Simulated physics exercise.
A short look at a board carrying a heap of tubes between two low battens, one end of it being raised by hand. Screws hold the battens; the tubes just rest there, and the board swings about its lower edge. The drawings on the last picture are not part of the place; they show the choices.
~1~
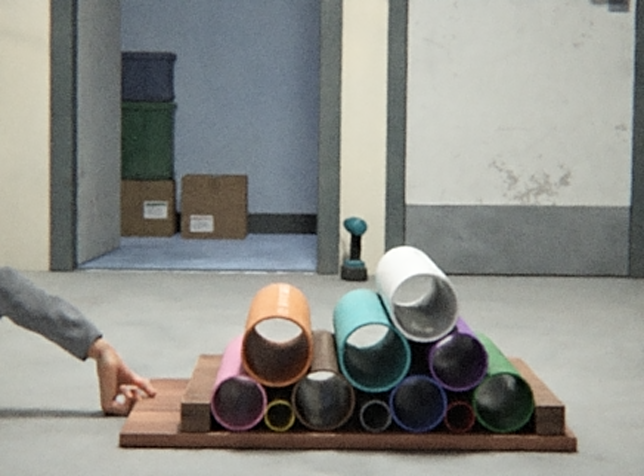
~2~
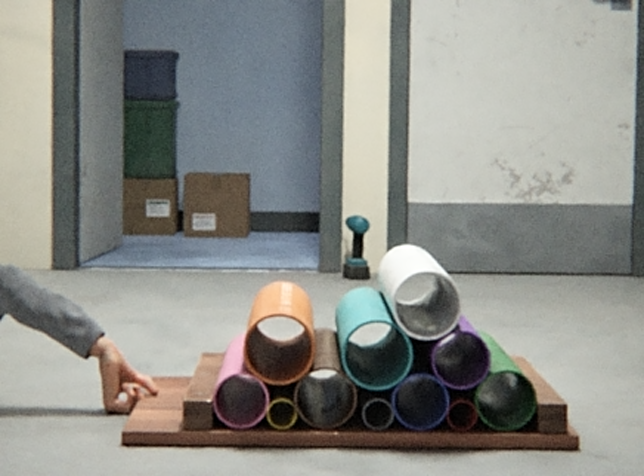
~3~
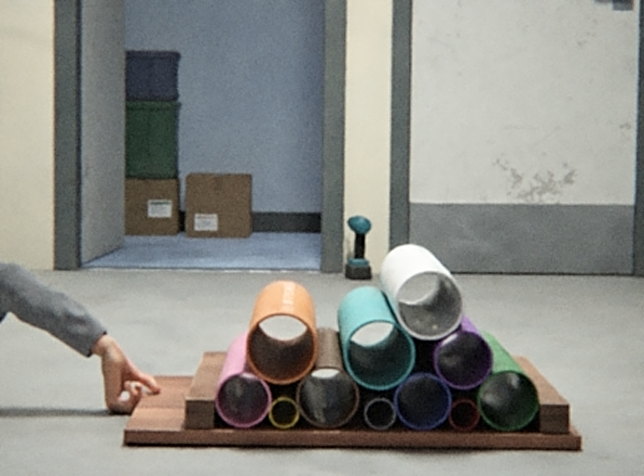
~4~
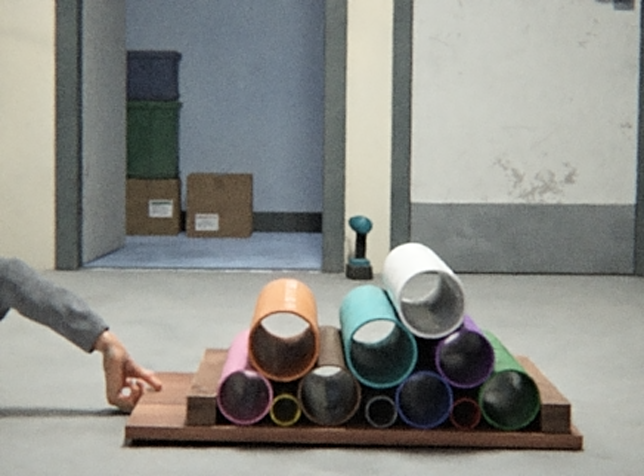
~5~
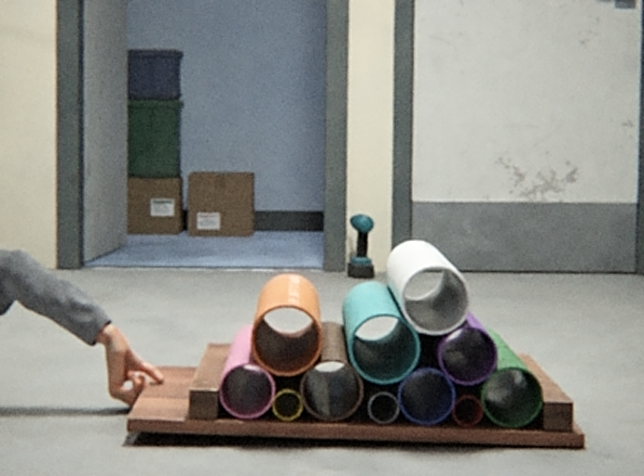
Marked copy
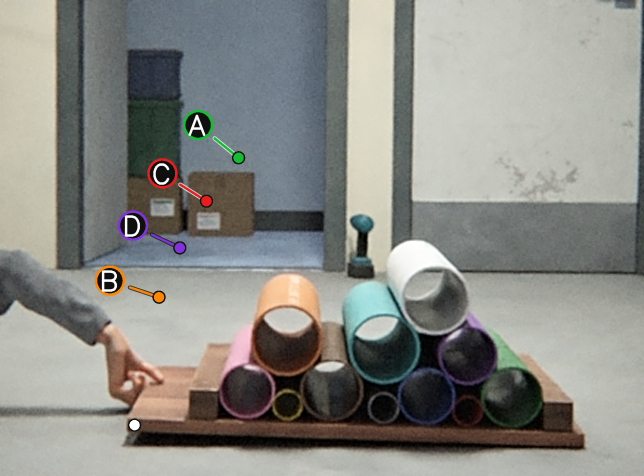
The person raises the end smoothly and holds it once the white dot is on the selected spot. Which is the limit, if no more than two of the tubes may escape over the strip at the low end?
Mark A is as high as it can go.
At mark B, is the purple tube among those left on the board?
Yes.
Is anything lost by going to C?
Yes, at C.
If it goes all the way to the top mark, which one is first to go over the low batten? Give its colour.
First is the white one.
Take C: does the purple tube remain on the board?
Yes.
On the marked copy, A at (239, 158); B at (159, 297); C at (206, 201); D at (180, 248); the white dot at (135, 425).
Taking A. A third of the way, board at 20°.
Two thirds of the way, board at 38°.
When it is over, board at 39°, one over the low batten (white).
As for the rest, B none over the low batten; C one over the low batten (white); D one over the low batten (white).
